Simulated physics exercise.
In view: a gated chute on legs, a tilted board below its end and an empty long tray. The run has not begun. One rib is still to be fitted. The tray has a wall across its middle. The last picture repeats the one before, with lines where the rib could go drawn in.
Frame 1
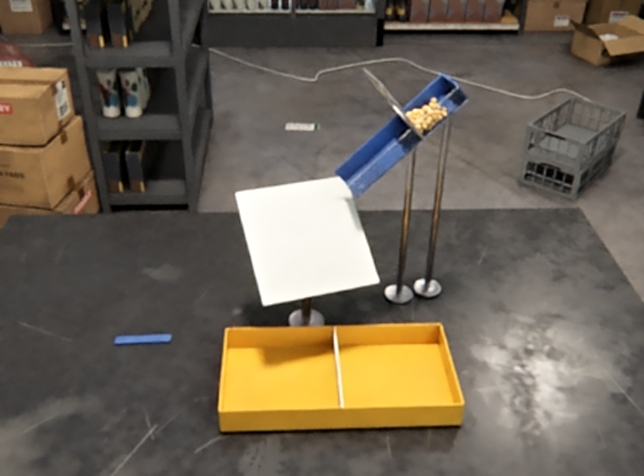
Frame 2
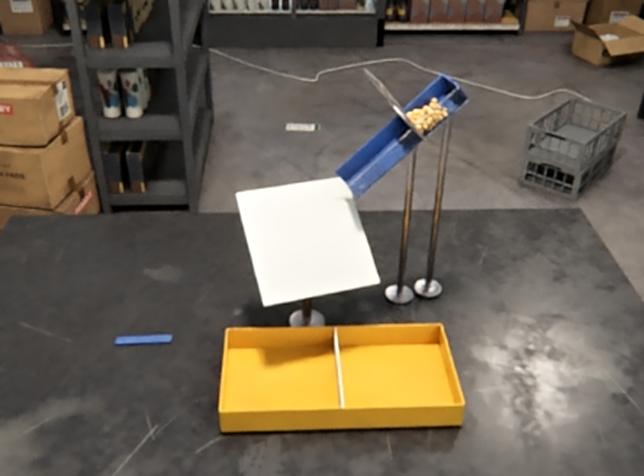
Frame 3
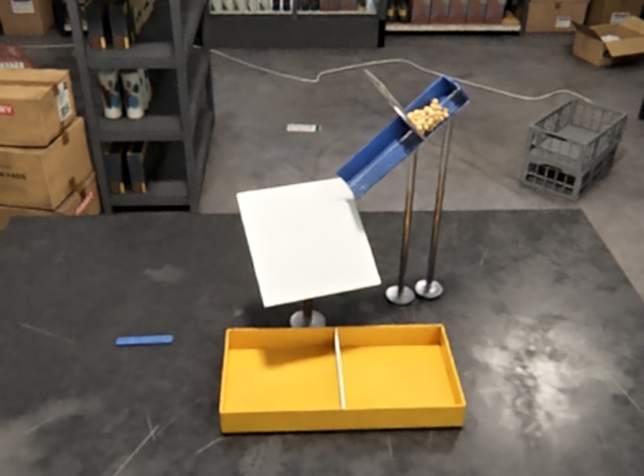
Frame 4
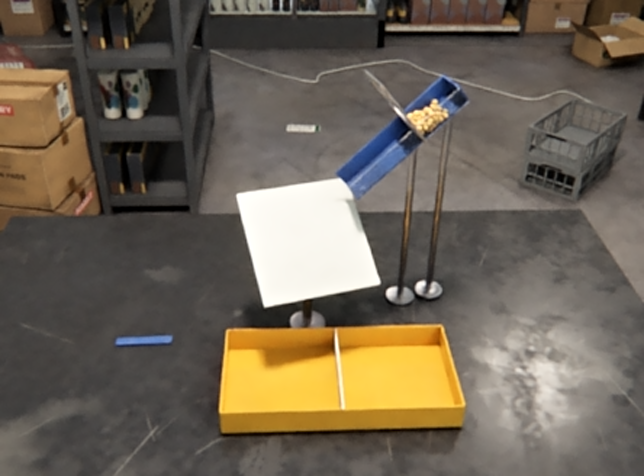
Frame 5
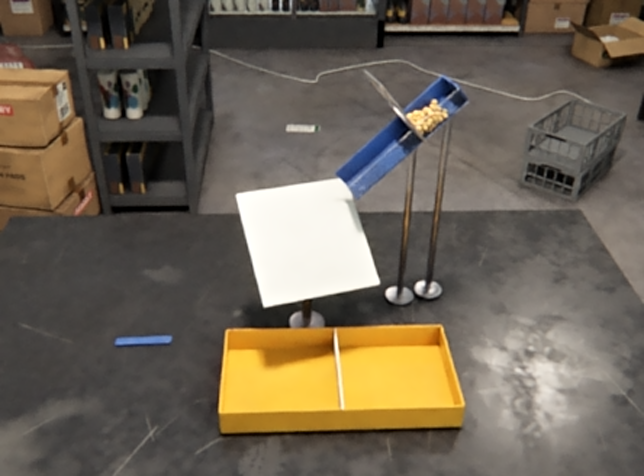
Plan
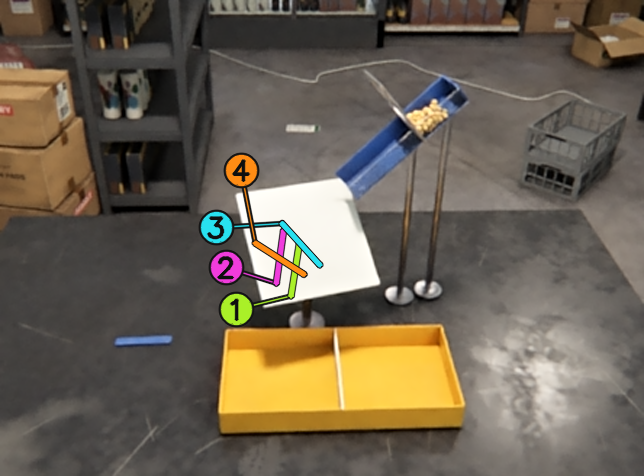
In this clip, a blue chute on thin metal legs holds a pile of small tan pieces behind a gate, above a tilted white board and an empty yellow tray with a middle divider; nothing visibly moves.
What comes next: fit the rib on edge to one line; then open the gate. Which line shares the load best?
It is 4.
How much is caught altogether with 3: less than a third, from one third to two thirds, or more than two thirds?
It is more than two thirds.
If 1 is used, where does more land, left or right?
More lands on the left.
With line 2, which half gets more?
The left half.
On the marked copy, line 1 from (299, 243) to (291, 296); line 2 from (283, 230) to (276, 283); line 3 from (282, 223) to (319, 265); line 4 from (255, 243) to (304, 274).
With 1, of what is caught, most in the left half, a small part in the right.
With 2, of what is caught, nearly all in the left half, a small part in the right.
With 3, of what is caught, a stray few in the left half, nearly all in the right.
With 4, of what is caught, about two thirds in the left half, about a third in the right.
